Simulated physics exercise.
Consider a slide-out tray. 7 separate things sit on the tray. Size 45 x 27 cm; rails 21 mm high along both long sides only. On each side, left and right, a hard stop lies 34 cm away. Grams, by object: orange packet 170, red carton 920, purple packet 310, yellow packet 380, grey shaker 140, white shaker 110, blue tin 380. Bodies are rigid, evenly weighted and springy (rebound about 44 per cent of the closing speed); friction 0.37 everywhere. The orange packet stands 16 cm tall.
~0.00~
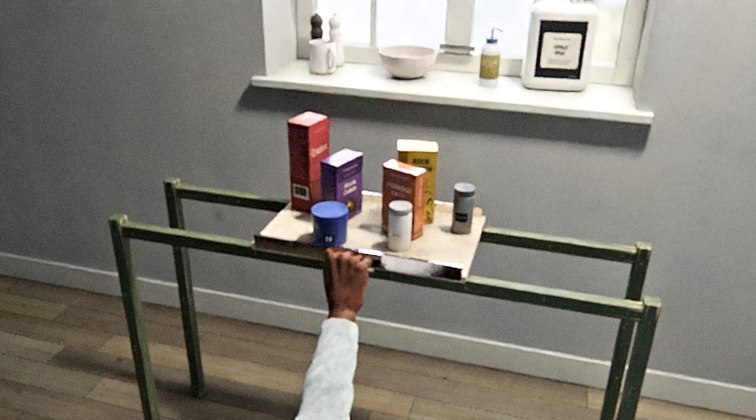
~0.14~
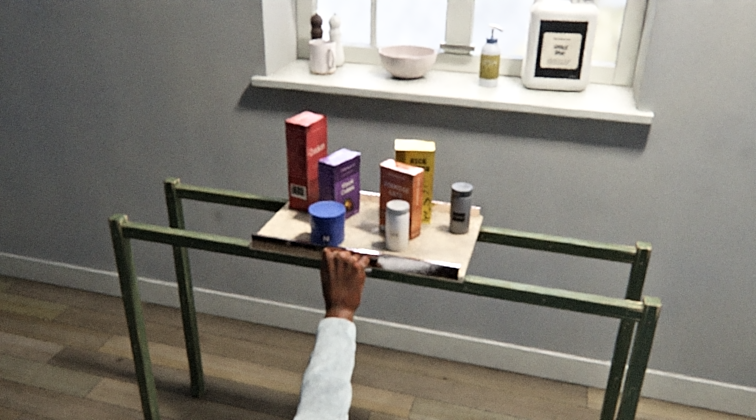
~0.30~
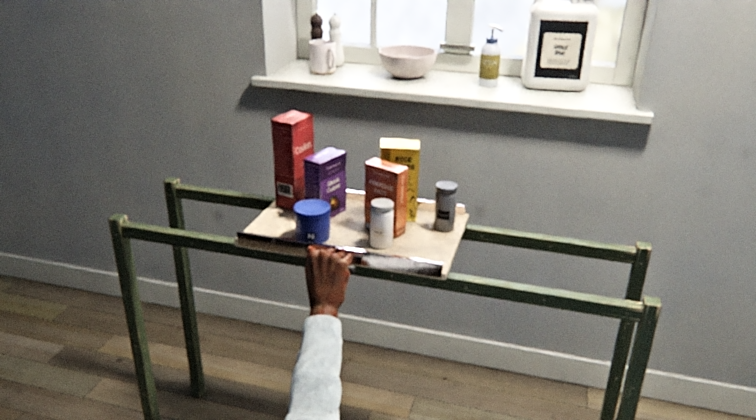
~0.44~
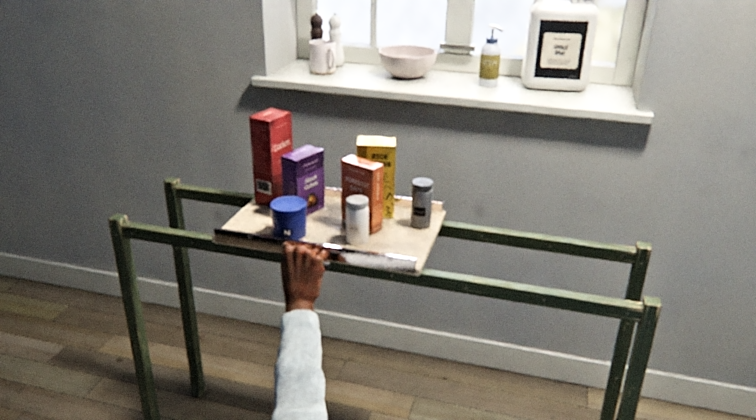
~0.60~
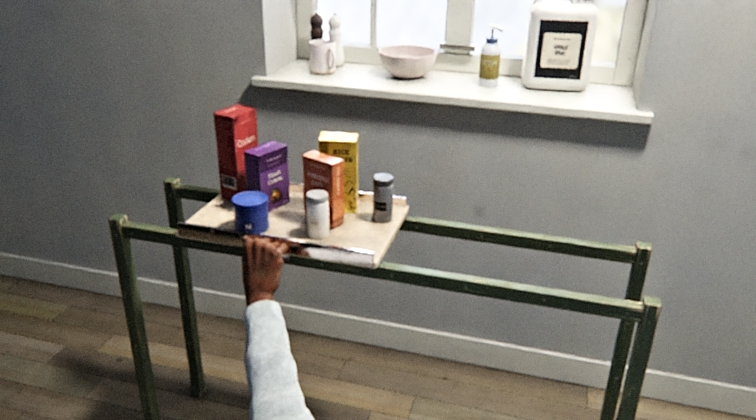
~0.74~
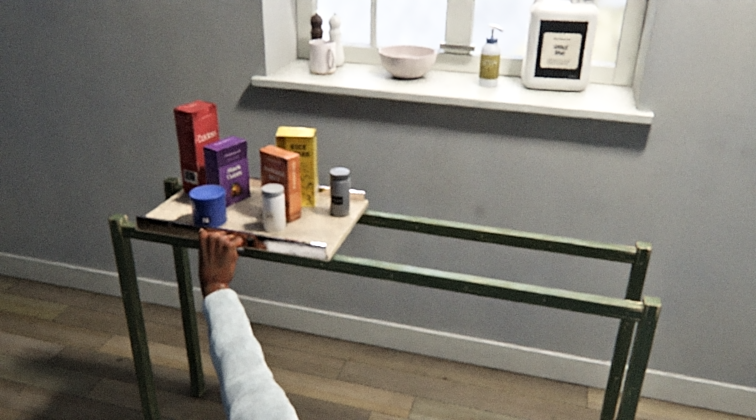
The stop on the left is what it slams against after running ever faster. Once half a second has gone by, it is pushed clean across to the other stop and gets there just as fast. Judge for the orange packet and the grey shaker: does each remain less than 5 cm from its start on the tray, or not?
Orange packet - remains, grey shaker - remains.
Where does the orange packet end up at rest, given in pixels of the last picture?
End position: Roughly (563, 222).
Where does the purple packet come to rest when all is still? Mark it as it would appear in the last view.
Its middle settles close to pixel (490, 207).
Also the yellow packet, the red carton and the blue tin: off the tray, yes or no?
At the end the yellow packet remains on its base, the red carton leaves its base and the blue tin remains on its base.
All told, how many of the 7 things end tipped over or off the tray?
That comes to 1.
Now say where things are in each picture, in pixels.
The first frame shows tray midway; orange packet (403, 201); grey shaker (463, 209).
In the second frame, tray has slid 1 cm left; yellow packet (413, 182); white shaker (397, 226).
In the third frame, tray has slid 4 cm left; blue tin (312, 223); red carton (294, 161).
In the fourth frame, tray has slid 9 cm left; purple packet (304, 182); yellow packet (376, 177).
In the fifth frame, tray has slid 18 cm left; white shaker (318, 215); blue tin (251, 214).
In the sixth frame, tray has slid 29 cm left; orange packet (281, 184); grey shaker (340, 193).
Around 0.94 s, tray has slid 34 cm left; red carton now off the tray; orange packet shifted 8 cm near (228, 177); grey shaker shifted 8 cm near (287, 185).
Around 1.44 s, tray has slid 34 cm left; orange packet shifted 9 cm near (224, 177); grey shaker shifted 9 cm near (284, 185); purple packet shifted 10 cm.
Around 2.44 s, tray has slid 3 cm right; orange packet shifted 9 cm near (374, 197); grey shaker shifted 9 cm near (434, 205); purple packet shifted 10 cm.
Around 2.94 s, tray has slid 34 cm right; orange packet shifted 3 cm near (547, 220); grey shaker shifted 3 cm near (608, 228); yellow packet shifted 3 cm.
Finally (3.4 s), off the tray, red carton; the other 6 still in place (within 5 cm). Final places as that camera would see them, orange packet near (564, 222), grey shaker near (624, 231).
